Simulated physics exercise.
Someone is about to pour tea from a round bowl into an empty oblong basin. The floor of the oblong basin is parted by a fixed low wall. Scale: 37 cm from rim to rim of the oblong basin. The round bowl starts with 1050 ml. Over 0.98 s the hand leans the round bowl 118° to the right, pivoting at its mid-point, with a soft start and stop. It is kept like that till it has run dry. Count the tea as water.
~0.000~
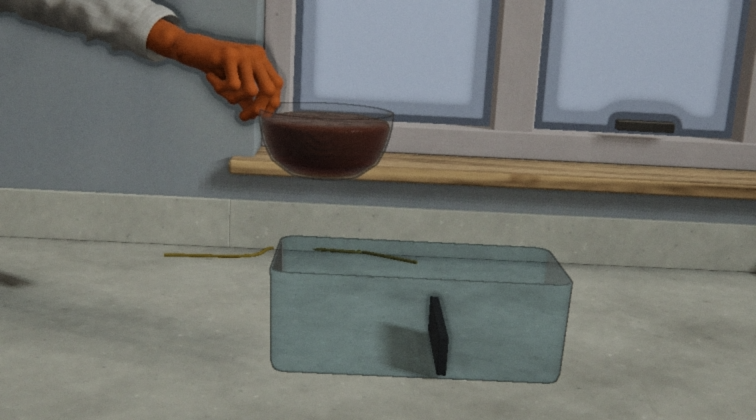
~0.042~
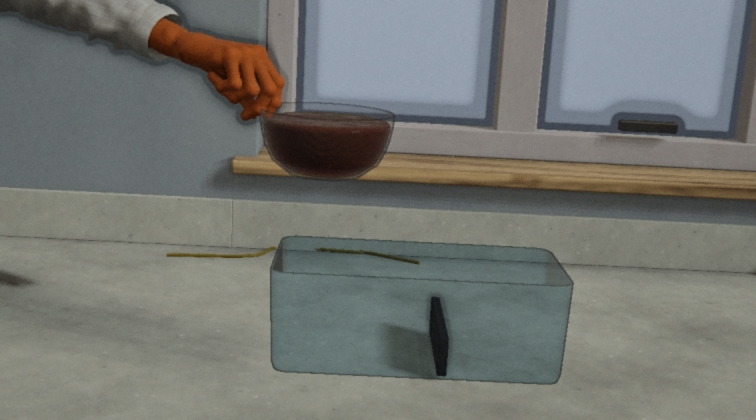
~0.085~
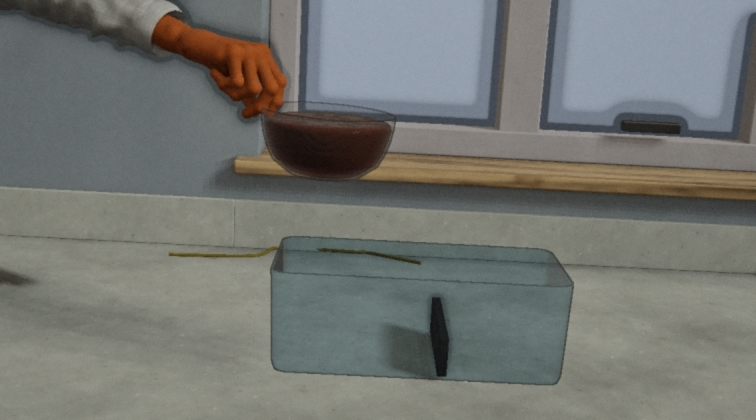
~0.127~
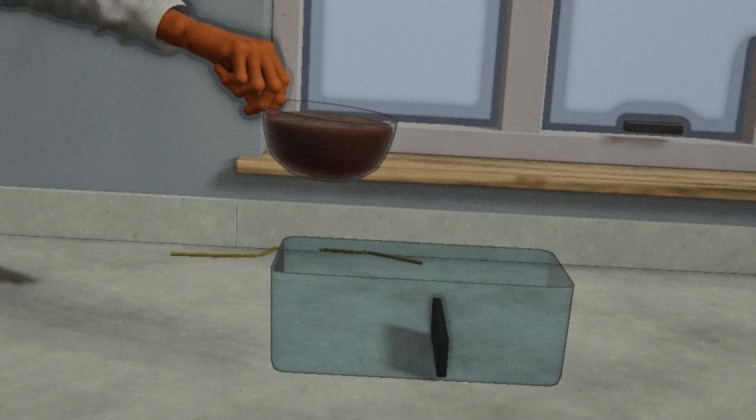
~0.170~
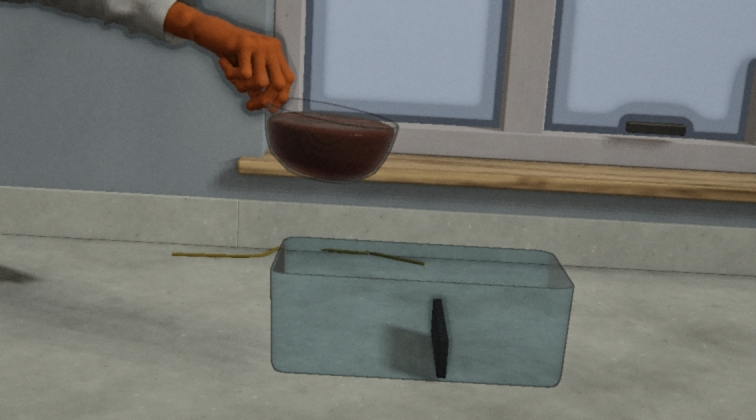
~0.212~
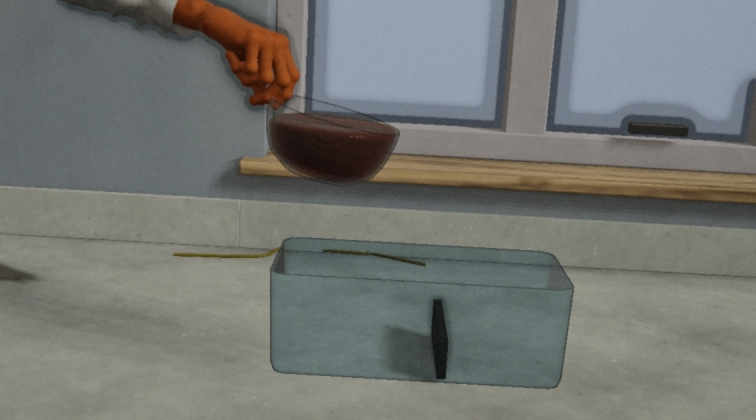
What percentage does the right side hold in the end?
The far part has some 42 per cent.
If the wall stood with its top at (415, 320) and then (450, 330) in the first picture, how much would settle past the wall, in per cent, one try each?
First 70, then 35 per cent.
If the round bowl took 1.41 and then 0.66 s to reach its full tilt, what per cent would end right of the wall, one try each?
In turn about 55 and 30 per cent.
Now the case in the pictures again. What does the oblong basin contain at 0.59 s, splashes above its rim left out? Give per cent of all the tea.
Some 24 per cent.
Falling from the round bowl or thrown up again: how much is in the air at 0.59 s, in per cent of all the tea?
Some 42 per cent.
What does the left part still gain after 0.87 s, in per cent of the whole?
Some 2 per cent.
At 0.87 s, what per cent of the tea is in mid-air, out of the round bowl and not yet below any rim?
Some 4 per cent.
After 0.59 s the tilt is 78° and 35 per cent is still to pour, 7 is left of the wall and 17 right of it.
After 0.87 s the tilt is 114° and 0 per cent is still to pour, 53 is left of the wall and 42 right of it.
After 1.16 s the tilt is 118° and 0 per cent is still to pour, 56 is left of the wall and 42 right of it.
After 1.48 s the tilt is 118° and 0 per cent is still to pour, 56 is left of the wall and 42 right of it.
In the end 56 per cent lies left of the wall, 42 right of it and 2 outside.
